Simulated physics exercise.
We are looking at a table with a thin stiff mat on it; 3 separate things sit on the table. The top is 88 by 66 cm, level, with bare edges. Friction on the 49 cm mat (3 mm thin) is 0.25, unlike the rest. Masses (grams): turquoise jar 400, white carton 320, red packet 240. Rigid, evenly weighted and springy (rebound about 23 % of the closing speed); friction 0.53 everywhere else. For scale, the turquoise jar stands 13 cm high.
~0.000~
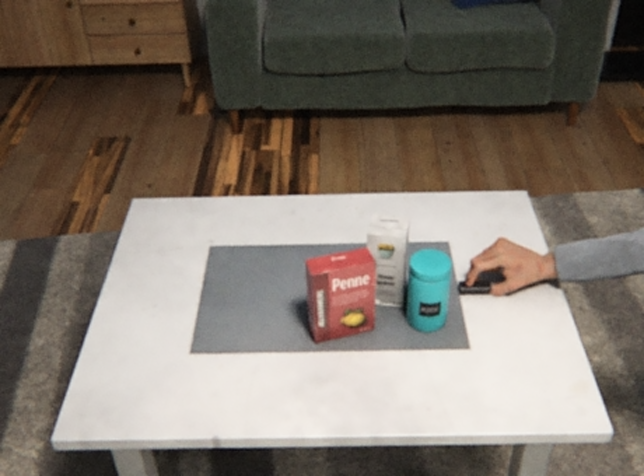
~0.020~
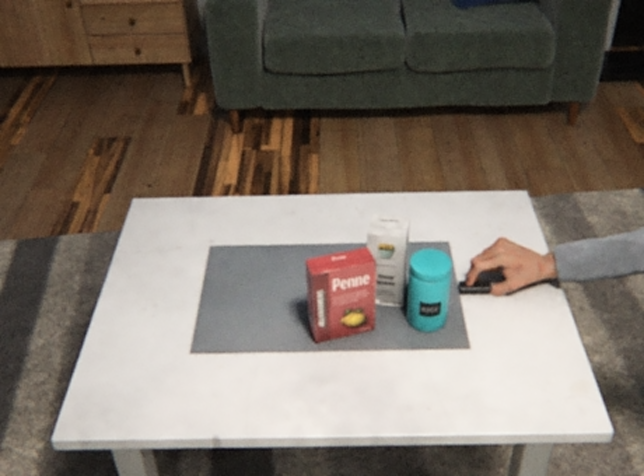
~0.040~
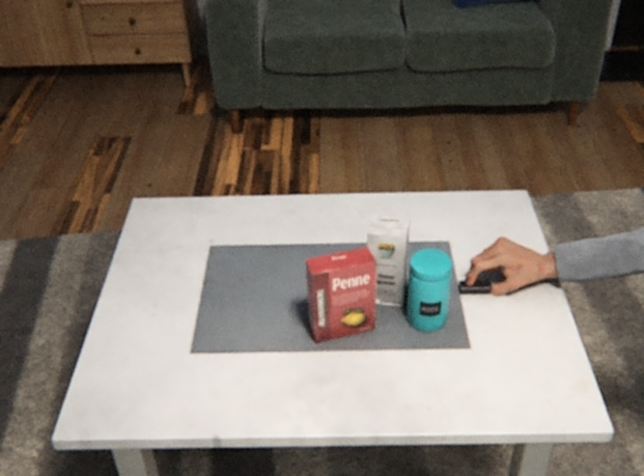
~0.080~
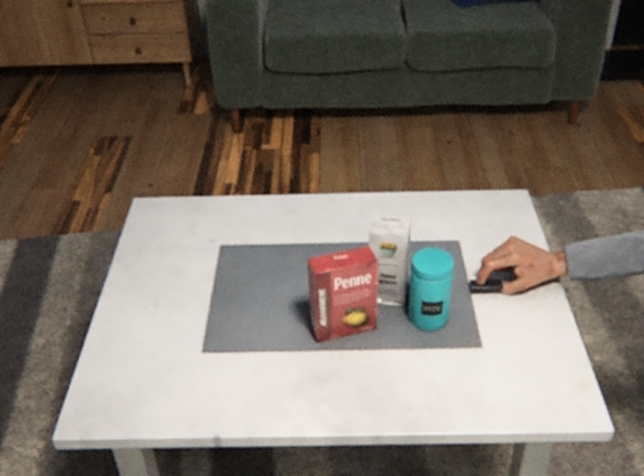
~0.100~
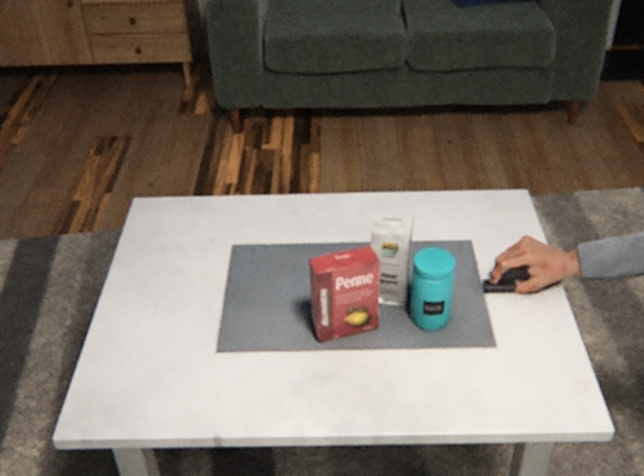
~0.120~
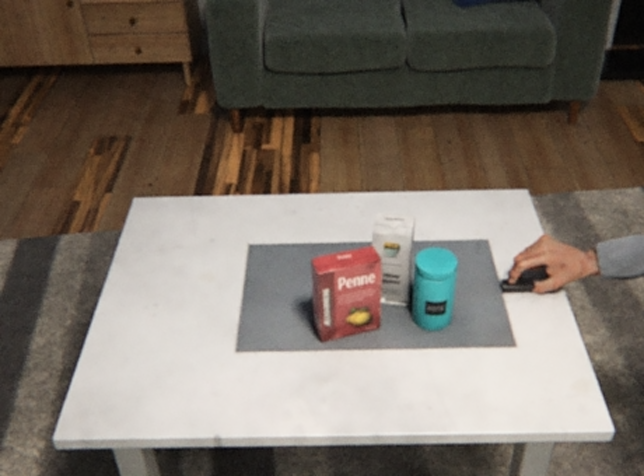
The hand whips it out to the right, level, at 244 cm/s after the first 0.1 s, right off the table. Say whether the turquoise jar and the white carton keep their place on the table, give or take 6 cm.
The turquoise jar ends elsewhere, the white carton ends elsewhere.
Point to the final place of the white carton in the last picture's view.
Around (483, 274).
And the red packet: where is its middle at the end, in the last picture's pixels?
At about (383, 295).
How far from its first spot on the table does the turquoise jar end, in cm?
Some 22 cm.
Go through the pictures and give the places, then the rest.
The first picture shows mat pulled 0 cm; turquoise jar (428, 291); white carton (388, 261).
The second picture shows mat pulled 0 cm; red packet (341, 296).
The third picture shows mat pulled 0 cm; red packet (342, 296).
The fourth picture shows mat pulled 2 cm; red packet (343, 295).
The fifth picture shows mat pulled 4 cm; red packet (345, 295).
The sixth picture shows mat pulled 8 cm; turquoise jar (434, 290); white carton (393, 259).
After 0.32 s, mat pulled 56 cm; white carton 5° off upright near (434, 259); turquoise jar moved 10 cm near (484, 289); red packet moved 7 cm.
After 0.42 s, mat pulled 81 cm; turquoise jar 20° off upright near (504, 286); white carton 19° off upright near (445, 261); red packet moved 7 cm.
In the end (1.1 s), toppled on the table, turquoise jar and white carton; not toppled but over 6 cm from the start, red packet. At the end, from the last picture's camera, turquoise jar near (548, 302), white carton near (483, 275).
